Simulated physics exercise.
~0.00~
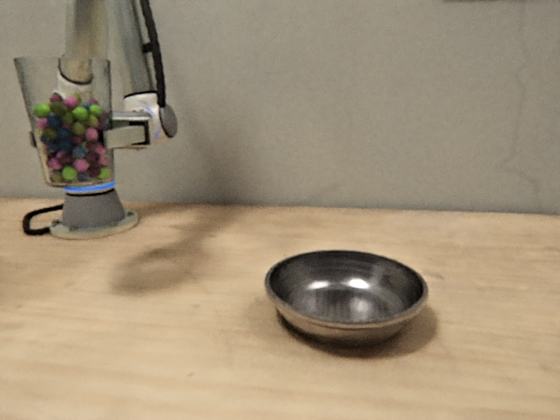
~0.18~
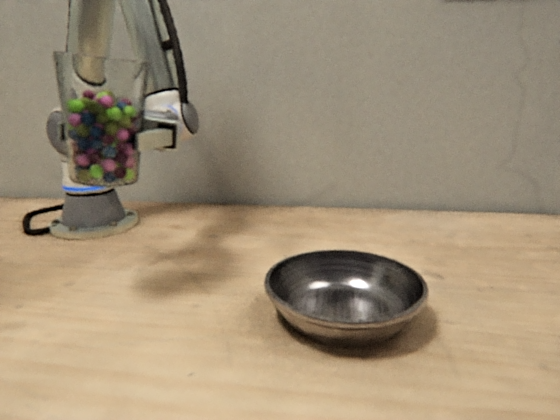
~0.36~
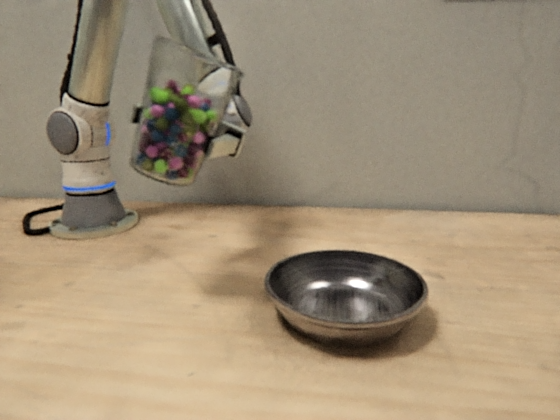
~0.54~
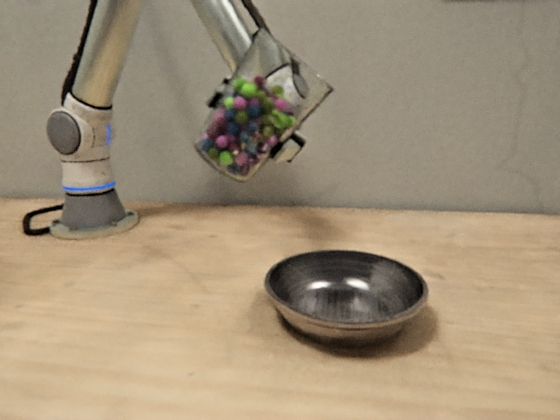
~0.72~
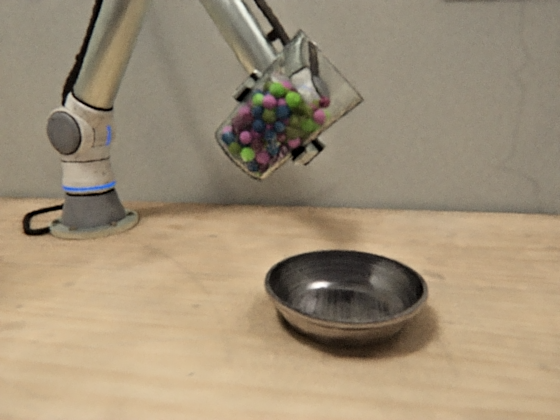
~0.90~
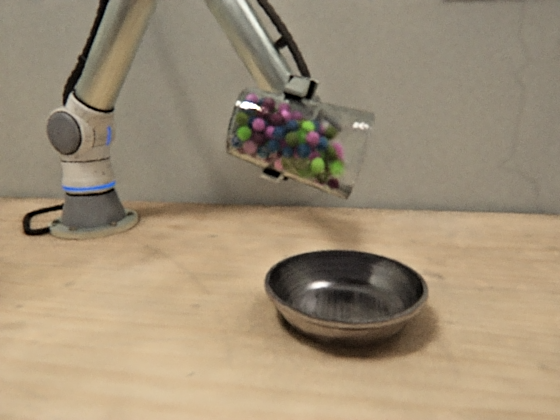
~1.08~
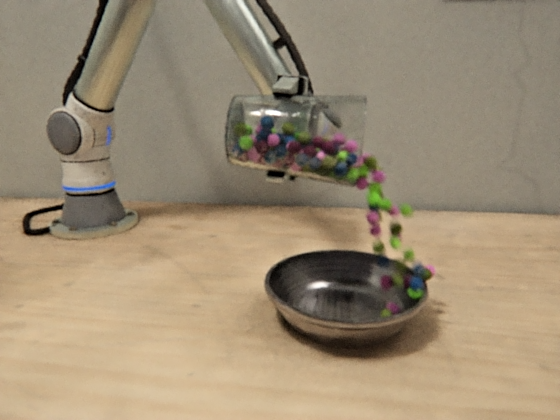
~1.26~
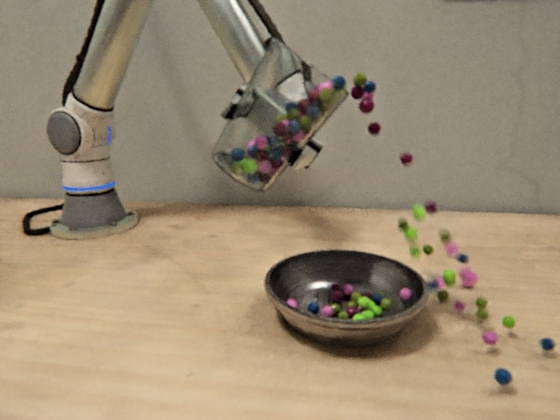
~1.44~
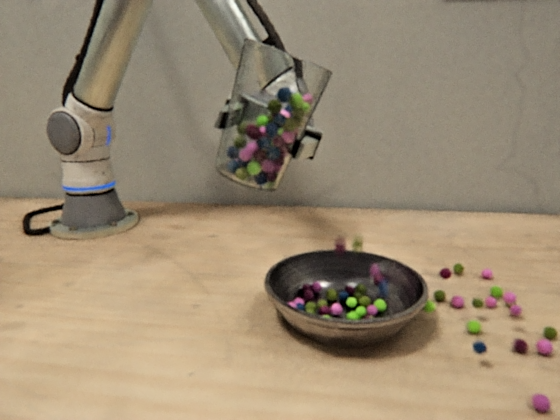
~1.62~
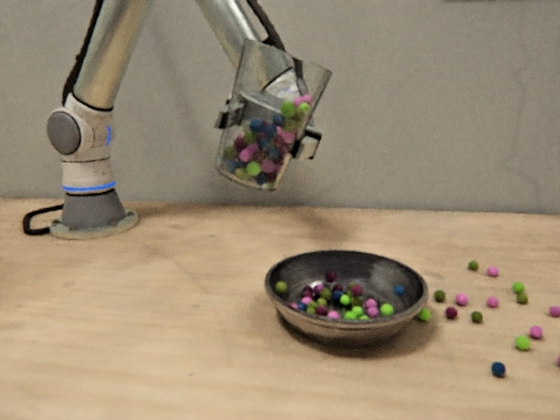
In this clip, a robot arm carries a clear tumbler of colourful round sweets rightward and tips it over a metal bowl, spilling some into the bowl and others onto the table, then tilts it back, still holding many sweets.
